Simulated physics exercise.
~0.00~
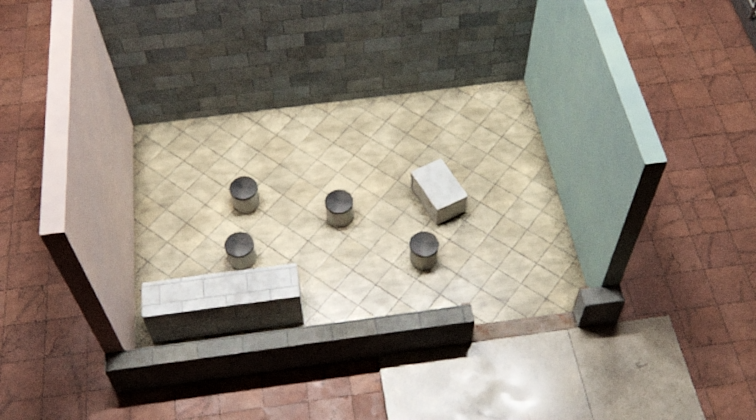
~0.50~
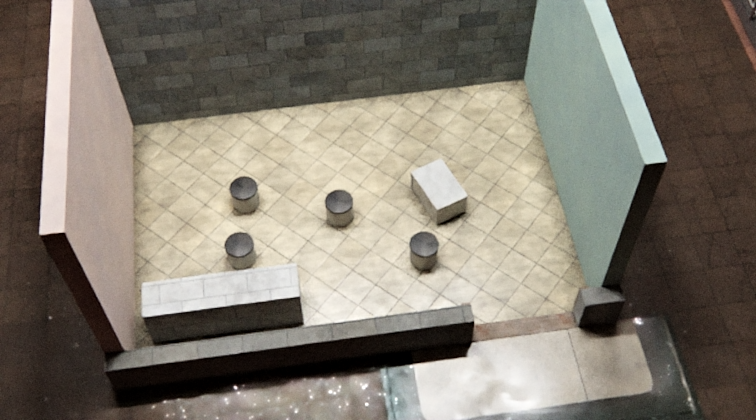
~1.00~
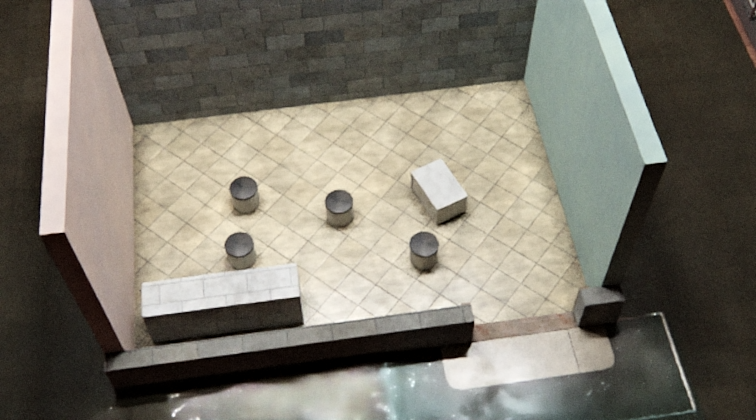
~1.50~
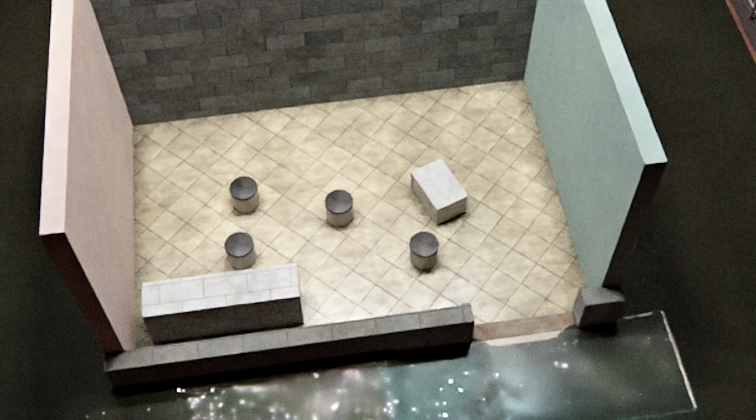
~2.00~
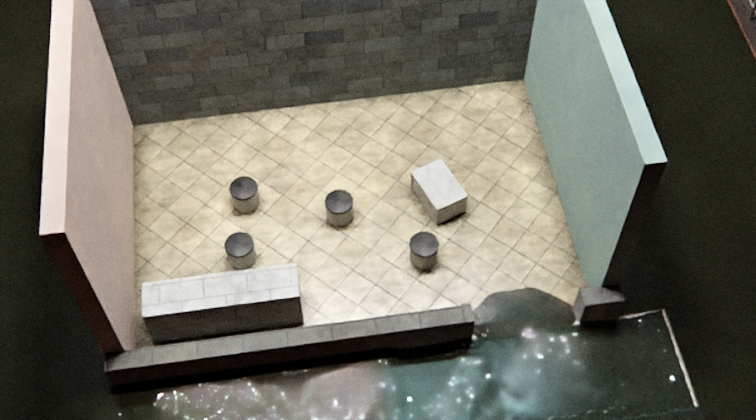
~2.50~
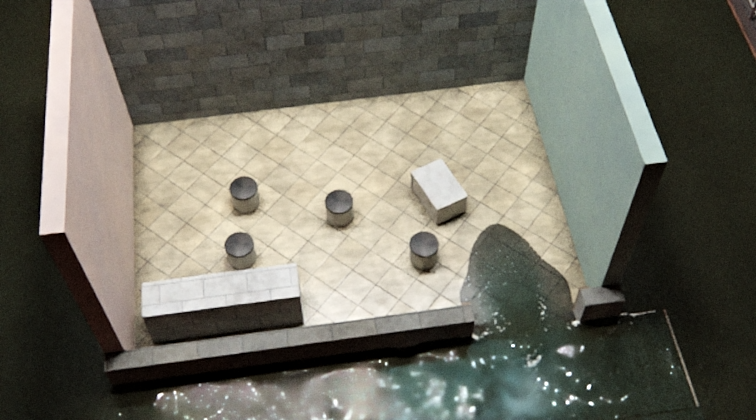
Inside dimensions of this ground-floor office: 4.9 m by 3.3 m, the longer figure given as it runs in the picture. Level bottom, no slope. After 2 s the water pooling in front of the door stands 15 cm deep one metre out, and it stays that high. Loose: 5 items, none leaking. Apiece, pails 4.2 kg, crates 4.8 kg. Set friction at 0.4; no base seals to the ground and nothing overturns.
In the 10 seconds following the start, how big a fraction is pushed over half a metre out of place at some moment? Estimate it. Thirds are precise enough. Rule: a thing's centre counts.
I'd put it at less than a third.
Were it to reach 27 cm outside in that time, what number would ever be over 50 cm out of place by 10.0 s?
Result: 5.
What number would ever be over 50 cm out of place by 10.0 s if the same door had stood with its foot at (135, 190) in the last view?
Then it comes to 2.
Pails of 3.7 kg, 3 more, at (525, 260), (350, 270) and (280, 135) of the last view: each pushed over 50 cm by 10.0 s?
Note, in order of listing: Crosses the threshold, stays below the threshold, crosses the threshold.
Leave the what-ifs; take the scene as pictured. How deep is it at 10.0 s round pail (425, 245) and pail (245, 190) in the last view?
3 and 3 cm.
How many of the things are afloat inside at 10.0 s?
The number is 1.
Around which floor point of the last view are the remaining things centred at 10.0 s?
Roughly at (278, 238).
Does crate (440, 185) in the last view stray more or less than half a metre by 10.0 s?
It is above the mark.
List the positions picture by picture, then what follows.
In the first frame, a pail at (243, 188), on the bottom; a crate at (439, 184), on the bottom; 0.0 m2 under water; 0 of 5 have shifted.
In the second frame, a pail at (243, 188), on the bottom; a crate at (439, 184) rests on the ground; water covers 0.0 m2; 0 of 5 have shifted.
In the third frame, a pail at (243, 188), on the bottom; a crate at (439, 184), on the bottom; water covers 0.0 m2; 0 of 5 have shifted.
In the fourth frame, a pail at (243, 188), on the bottom; a crate at (439, 184) rests on the ground; water covers 0.0 m2; 0 of 5 have shifted.
In the fifth frame, a pail at (243, 188), on the bottom; a crate at (439, 184), on the bottom; 0.3 m2 under water; 0 of 5 have shifted.
In the sixth frame, a pail at (243, 188), on the bottom; a crate at (439, 184), on the bottom; water covers 1.0 m2; 0 of 5 have shifted.
After 3.5 s 0 of 5 are over 50 cm from their spots; 0 afloat.
After 4.5 s 1 of 5 are over 50 cm from their spots; 0 afloat.
After 7.0 s 1 of 5 are over 50 cm from their spots; 1 afloat.
After 10.0 s 1 of 5 are over 50 cm from their spots, and 1 have been at some point; 1 afloat.
